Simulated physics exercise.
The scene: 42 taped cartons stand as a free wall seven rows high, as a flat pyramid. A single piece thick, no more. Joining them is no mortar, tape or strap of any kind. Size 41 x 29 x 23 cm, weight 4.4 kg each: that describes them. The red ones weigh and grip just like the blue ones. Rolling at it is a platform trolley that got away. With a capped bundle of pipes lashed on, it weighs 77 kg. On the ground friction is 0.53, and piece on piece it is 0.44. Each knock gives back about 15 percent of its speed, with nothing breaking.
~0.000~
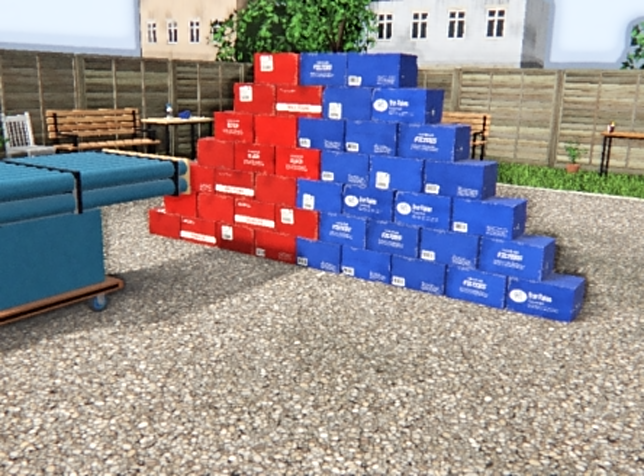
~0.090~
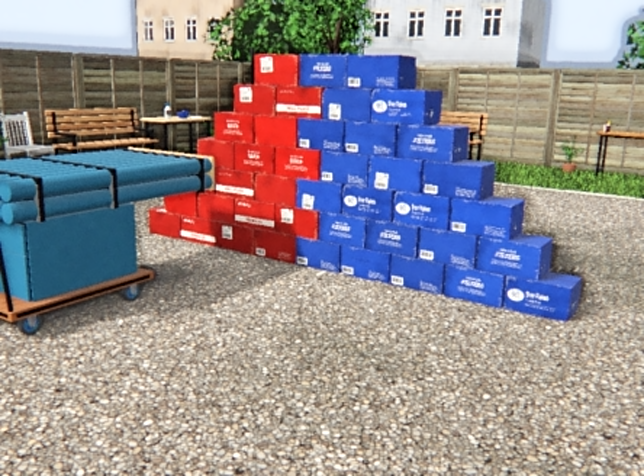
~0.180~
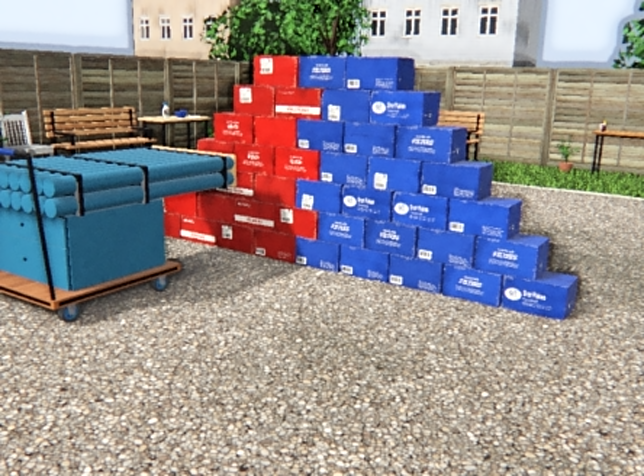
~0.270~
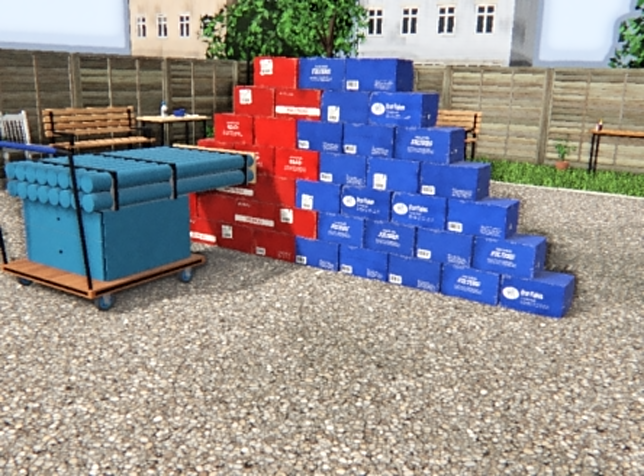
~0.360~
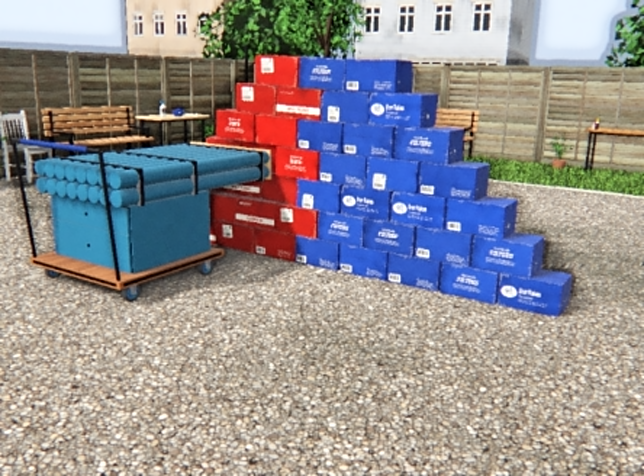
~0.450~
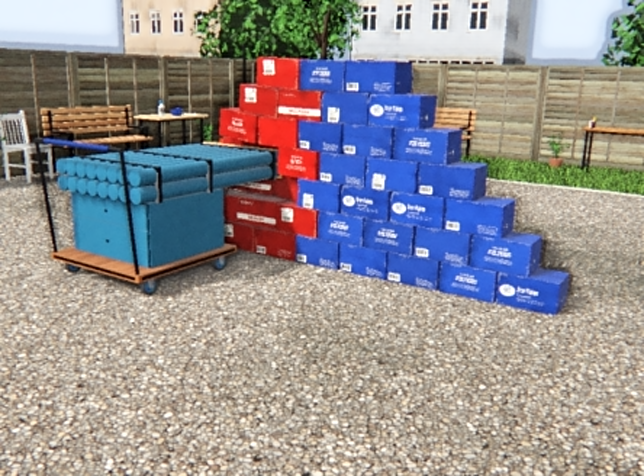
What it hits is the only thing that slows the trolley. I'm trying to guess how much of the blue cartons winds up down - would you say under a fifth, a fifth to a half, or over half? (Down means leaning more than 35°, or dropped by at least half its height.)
Share down: Low, below a fifth.
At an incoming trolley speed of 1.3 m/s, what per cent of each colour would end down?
The blue would finish 20 in a hundred down, the red 70 in a hundred.
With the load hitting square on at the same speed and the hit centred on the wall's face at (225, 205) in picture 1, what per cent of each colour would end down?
That hit would leave blue at 0 and red at 70 per cent down.
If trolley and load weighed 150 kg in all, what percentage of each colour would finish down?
Result: Blue 20, red 60 %.
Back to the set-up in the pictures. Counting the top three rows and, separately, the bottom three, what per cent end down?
For the top it's 0 in a hundred, for the bottom 10 in a hundred.
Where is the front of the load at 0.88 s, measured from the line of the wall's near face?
Reading: Approx. 75 cm past the line.
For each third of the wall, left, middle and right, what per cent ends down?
Left 40 %, middle 0 %, right 0 %.
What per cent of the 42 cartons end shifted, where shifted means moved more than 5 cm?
Shifted share: 50 %.
Around 0.52 s, load 35 cm past the wall's line, still rolling; none of the 23 blue cartons down (0 of 42 in all colours); top blue carton displaced 19 mm; top red carton displaced 38 mm.
Around 0.68 s, load 58 cm past the wall's line, still rolling; none of the 23 blue cartons down (3 of 42 in all colours); top blue carton displaced 42 mm; top red carton displaced 11 cm.
Around 0.88 s, load 76 cm past the wall's line, still rolling; none of the 23 blue cartons down (4 of 42 in all colours); top blue carton displaced 7 cm; top red carton displaced 18 cm.
Around 1.30 s, load 83 cm past the wall's line, stopped; none of the 23 blue cartons down (4 of 42 in all colours); top blue carton displaced 8 cm; top red carton displaced 20 cm.
Finally (2.0 s), load 81 cm past the wall's line, stopped; none of the 23 blue cartons down (4 of 42 in all colours); top blue carton displaced 6 cm; top red carton displaced 17 cm. That is 0 per cent. Seen by the last camera, middles, top blue carton near (334, 76), top red carton near (295, 75).
